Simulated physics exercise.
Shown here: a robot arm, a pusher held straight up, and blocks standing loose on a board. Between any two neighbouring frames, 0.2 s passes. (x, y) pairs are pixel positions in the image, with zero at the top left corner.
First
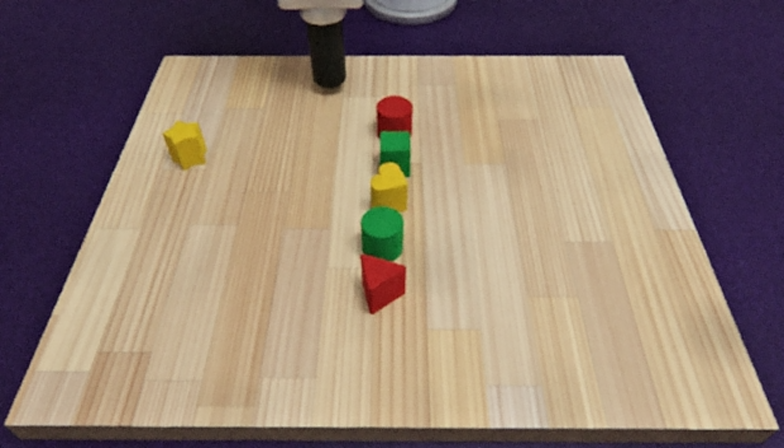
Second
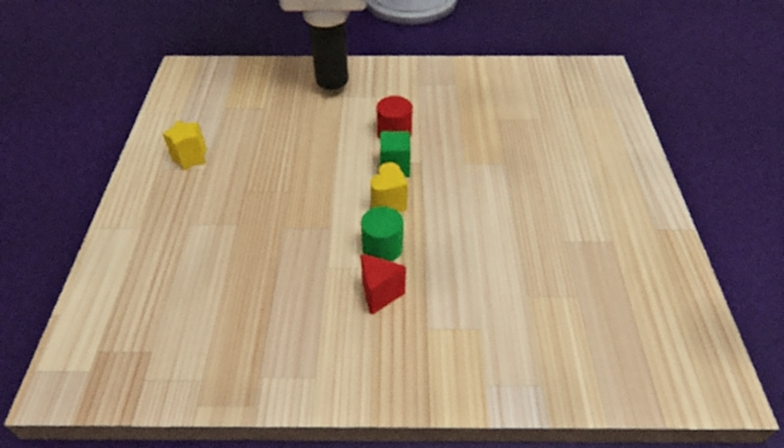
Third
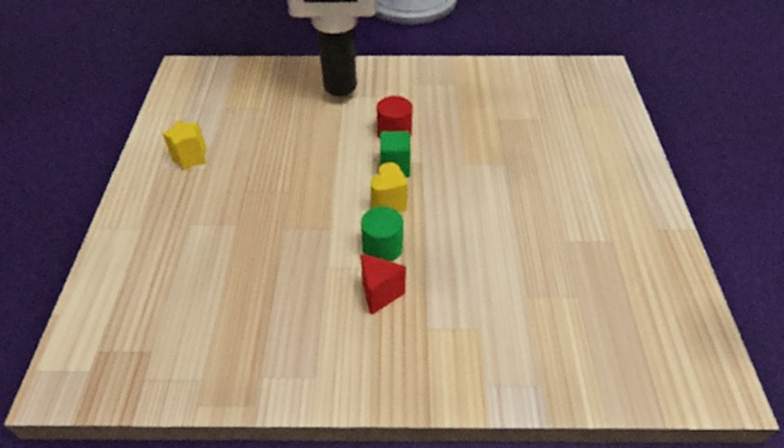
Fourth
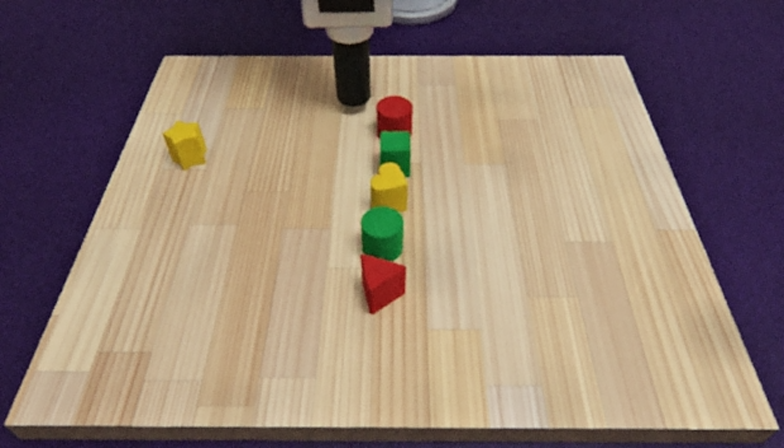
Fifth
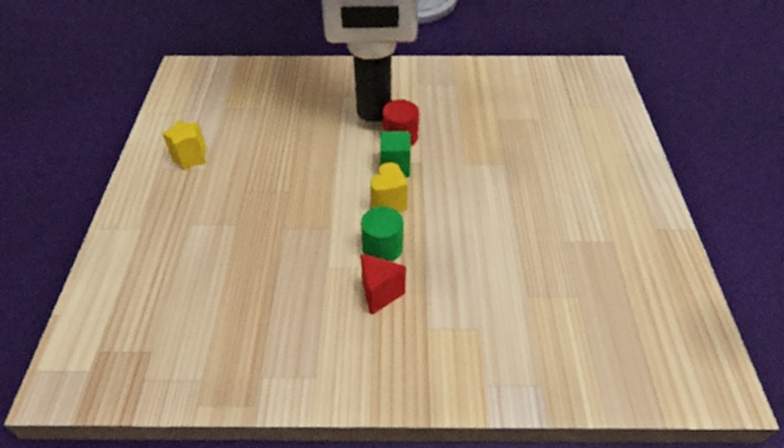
We see a robot arm's black pusher beside a column of red, green and yellow blocks on a wooden board, a yellow block apart at left; the pusher moves right and slightly nearer, nudging the red disc a little rightward.
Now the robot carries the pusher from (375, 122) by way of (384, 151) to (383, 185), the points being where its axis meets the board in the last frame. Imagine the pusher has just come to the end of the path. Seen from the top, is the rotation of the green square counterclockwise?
Going by the path, yes.
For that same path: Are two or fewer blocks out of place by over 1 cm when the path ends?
Answer: No.
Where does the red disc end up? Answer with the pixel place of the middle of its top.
My estimate: (422, 127).
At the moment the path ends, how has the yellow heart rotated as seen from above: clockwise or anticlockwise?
Viewed from above: Clockwise.
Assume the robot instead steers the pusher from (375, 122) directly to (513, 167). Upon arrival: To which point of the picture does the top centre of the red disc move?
I predict (468, 152).
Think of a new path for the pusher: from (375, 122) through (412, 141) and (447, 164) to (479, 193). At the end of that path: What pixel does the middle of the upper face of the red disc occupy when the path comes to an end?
The top centre is at (519, 183).
On the path given first. Halfway along, pusher at (383, 142); green square at (400, 148), turned 15° clockwise; red disc at (421, 126).
At the end, pusher at (383, 175); green disc unmoved; yellow heart at (392, 190), turned 45° clockwise; green square at (414, 170), turned 60° anticlockwise; red disc at (422, 127).
